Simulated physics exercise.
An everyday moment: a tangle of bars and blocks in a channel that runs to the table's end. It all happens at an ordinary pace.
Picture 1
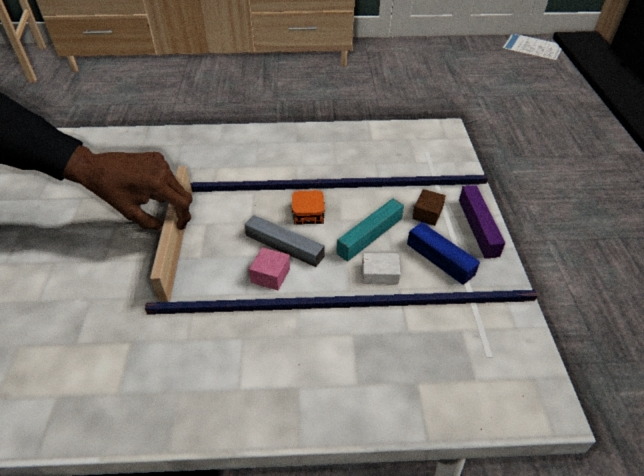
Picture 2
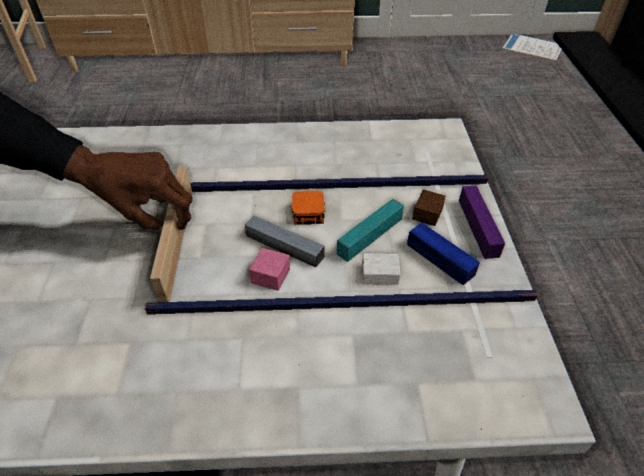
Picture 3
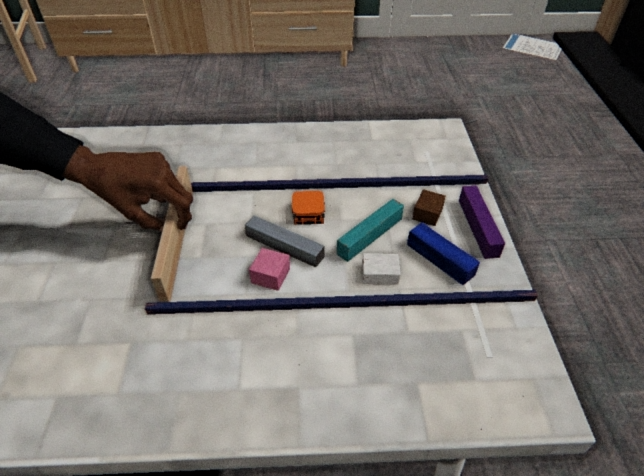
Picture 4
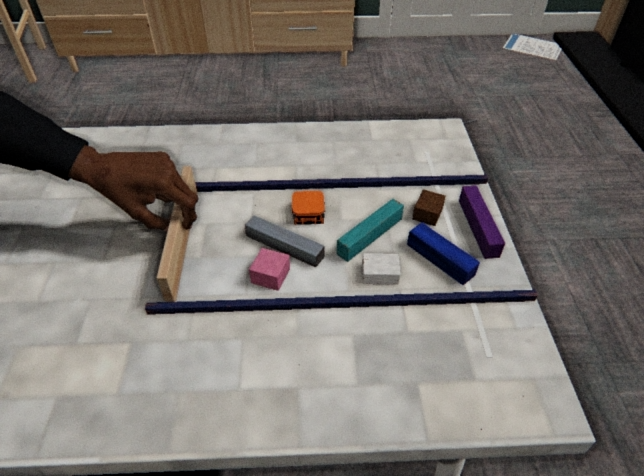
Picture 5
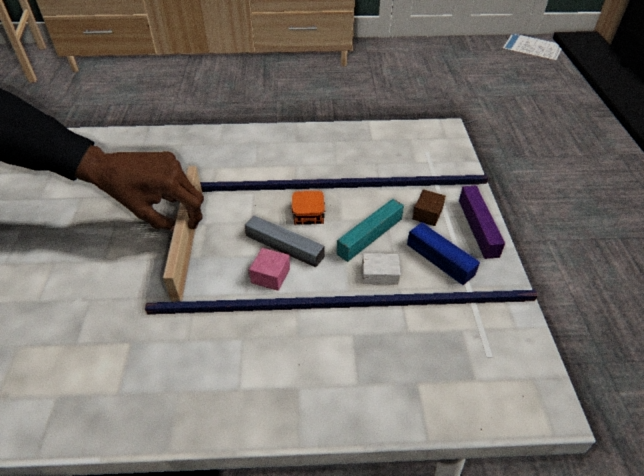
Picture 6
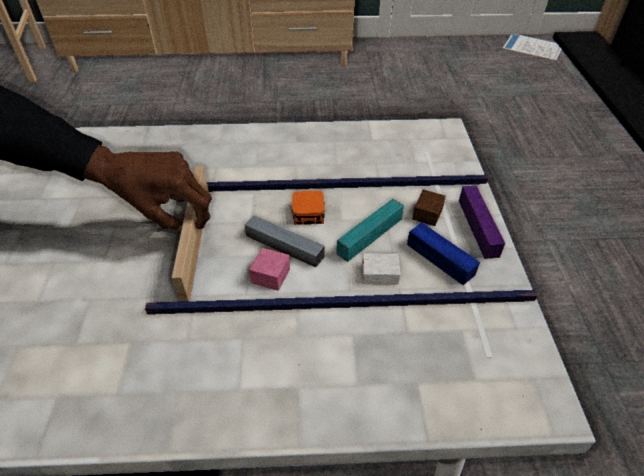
On a tiled table, a hand slides a wooden board slightly right toward scattered colored blocks.
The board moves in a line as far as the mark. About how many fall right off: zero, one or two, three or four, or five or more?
In the end the number that fall off is three or four.
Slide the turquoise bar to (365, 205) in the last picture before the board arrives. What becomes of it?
Then it remains up.
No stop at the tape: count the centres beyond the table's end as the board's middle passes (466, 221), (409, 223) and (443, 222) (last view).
Past the end: 3, 0 and 1.
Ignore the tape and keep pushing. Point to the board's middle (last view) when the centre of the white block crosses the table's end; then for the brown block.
Near (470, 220) and (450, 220).
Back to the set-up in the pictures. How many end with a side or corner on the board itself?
3 of them.
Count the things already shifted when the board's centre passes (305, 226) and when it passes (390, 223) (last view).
By then 5, and 7.
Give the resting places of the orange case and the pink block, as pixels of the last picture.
The orange case at (457, 194), the pink block at (478, 260).
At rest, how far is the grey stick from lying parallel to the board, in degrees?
Some 25 degrees.
Early on, none off yet; purple bar at rest near (481, 220); brown block at rest near (429, 207); blue stick at rest near (442, 253).
Finally, the number that fall off is three or four; lost, blue stick, brown block and purple bar.
